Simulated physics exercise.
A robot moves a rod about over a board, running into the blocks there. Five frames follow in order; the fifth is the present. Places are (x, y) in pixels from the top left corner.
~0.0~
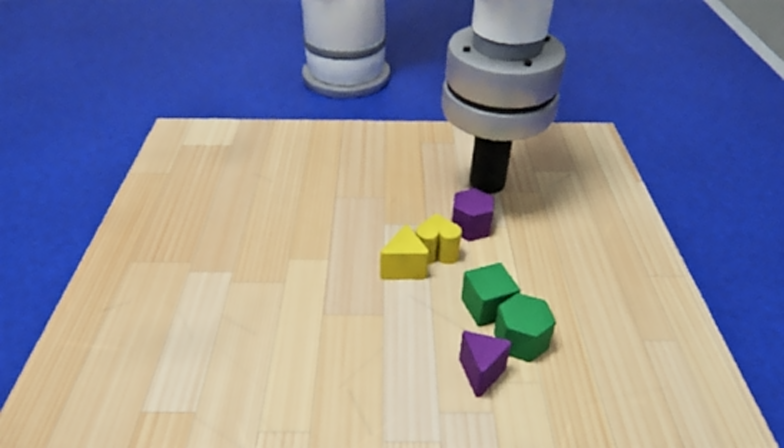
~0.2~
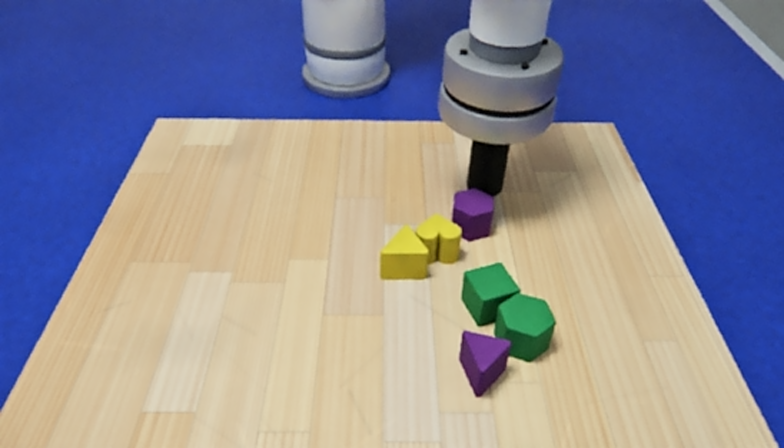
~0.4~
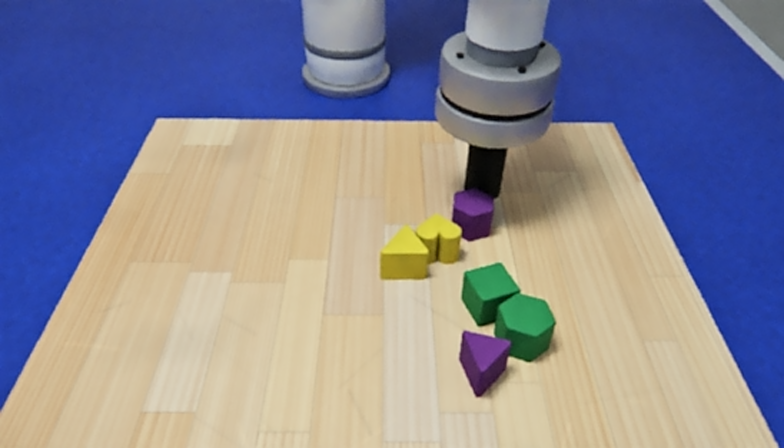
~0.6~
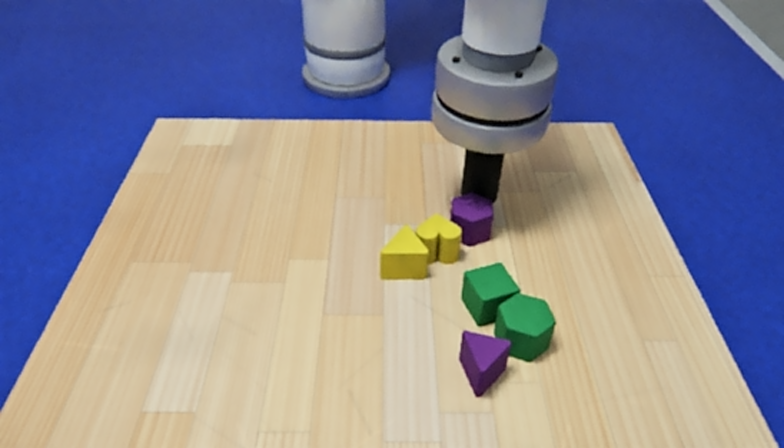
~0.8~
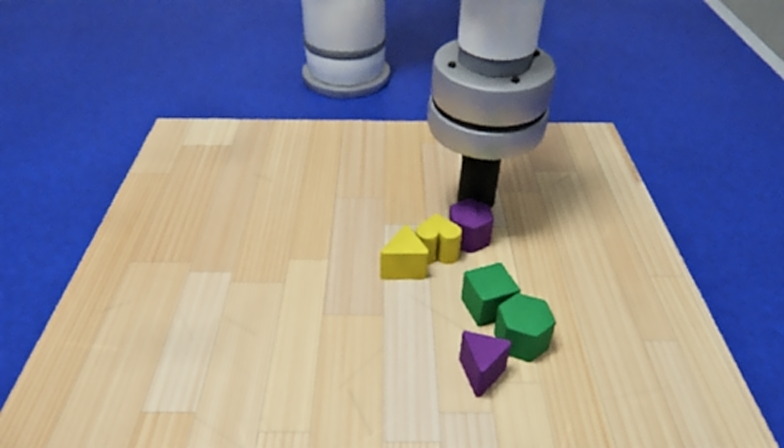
At first, a robot arm holds a black rod just behind a purple hexagonal block on a wooden board, near yellow, green and purple blocks. The rod moves slightly toward the viewer and left, then nudges the purple hexagonal block a little nearer the viewer, while the other blocks stay still.
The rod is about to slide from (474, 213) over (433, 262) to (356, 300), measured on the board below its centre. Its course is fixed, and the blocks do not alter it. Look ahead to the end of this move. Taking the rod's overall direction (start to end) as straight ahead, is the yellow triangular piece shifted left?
My answer is no.
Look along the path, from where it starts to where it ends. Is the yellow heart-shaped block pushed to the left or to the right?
Towards the left-hand side.
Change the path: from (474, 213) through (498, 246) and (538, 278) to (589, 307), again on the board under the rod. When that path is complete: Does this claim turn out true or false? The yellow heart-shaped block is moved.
Verdict: True.
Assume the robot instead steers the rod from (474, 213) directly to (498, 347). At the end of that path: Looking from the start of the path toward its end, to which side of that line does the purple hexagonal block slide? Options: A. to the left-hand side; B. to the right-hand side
It's B.
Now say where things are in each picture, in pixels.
Tip of the rod at (487, 183), middles of tops, yellow triangular piece at (405, 242), yellow heart-shaped block at (438, 227), purple hexagonal block at (474, 201), green square block at (492, 280), in the first frame.
Rod at (485, 187), nothing pushed, in the second frame.
Rod at (482, 191), nothing pushed, in the third frame.
Rod at (479, 195), purple hexagonal block at (473, 206), in the fourth frame.
Rod at (476, 201), yellow triangular piece at (405, 242), yellow heart-shaped block at (438, 227), purple hexagonal block at (472, 212), green square block at (492, 280), in the fifth frame.
On the path given first. One third of the way, rod at (453, 234); yellow triangular piece at (389, 248); yellow heart-shaped block at (426, 256), turned 90° clockwise; purple hexagonal block at (471, 248), turned 55° anticlockwise.
Two thirds of the way, rod at (409, 262); yellow triangular piece at (371, 254), turned 30° clockwise; yellow heart-shaped block at (412, 277), turned 55° clockwise; purple hexagonal block at (463, 259), turned 80° anticlockwise; green square block at (497, 286), turned 15° anticlockwise.
At the end, rod at (356, 288); yellow triangular piece at (314, 276), turned 35° clockwise; yellow heart-shaped block at (404, 286), turned 15° clockwise; purple hexagonal block at (463, 259), turned 80° anticlockwise; green square block at (497, 286), turned 15° anticlockwise.
